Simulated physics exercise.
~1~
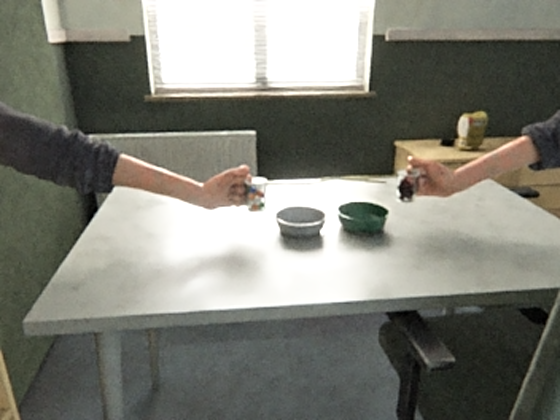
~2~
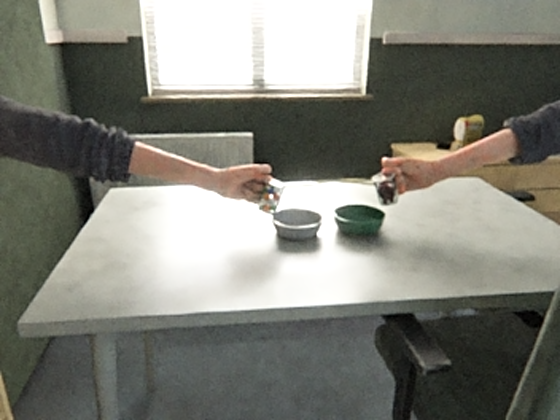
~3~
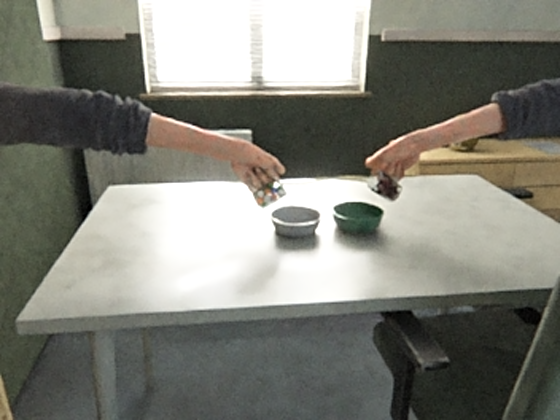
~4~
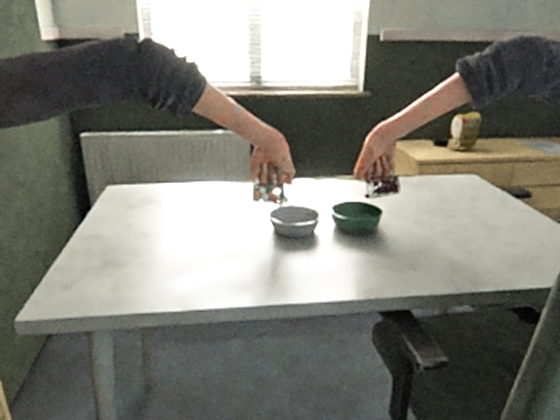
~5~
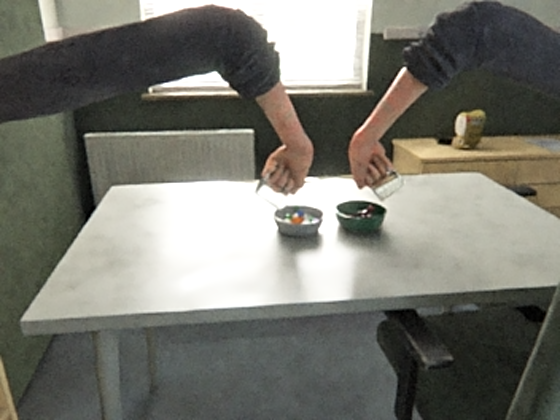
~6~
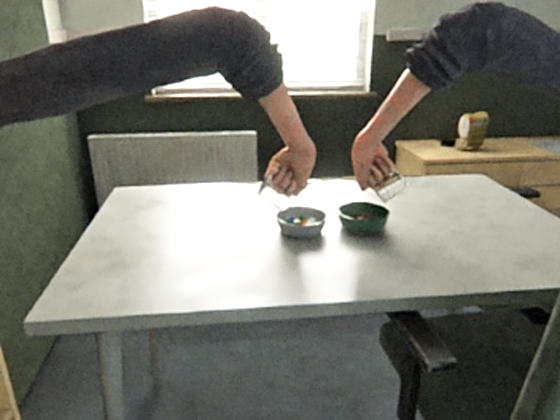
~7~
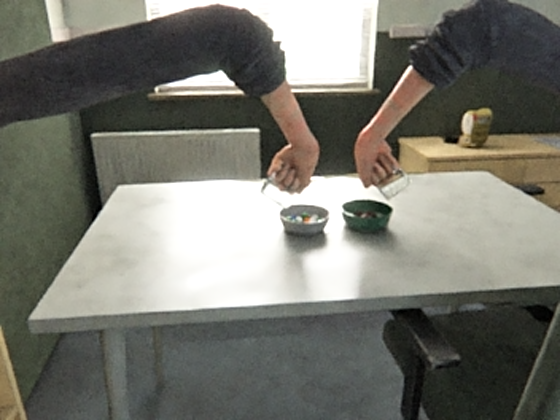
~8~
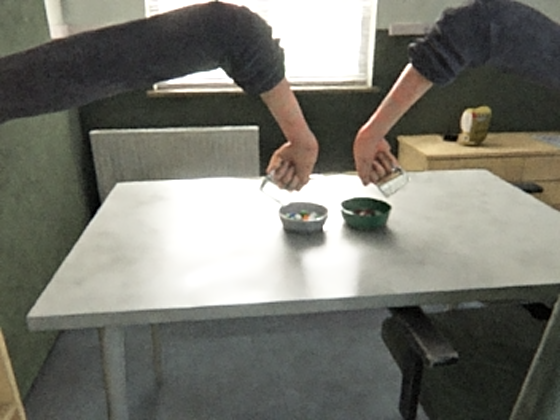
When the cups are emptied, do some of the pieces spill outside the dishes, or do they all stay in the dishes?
They all stay in the dishes. Both the grey dish on the left and the green dish on the right take their pieces without losing any.
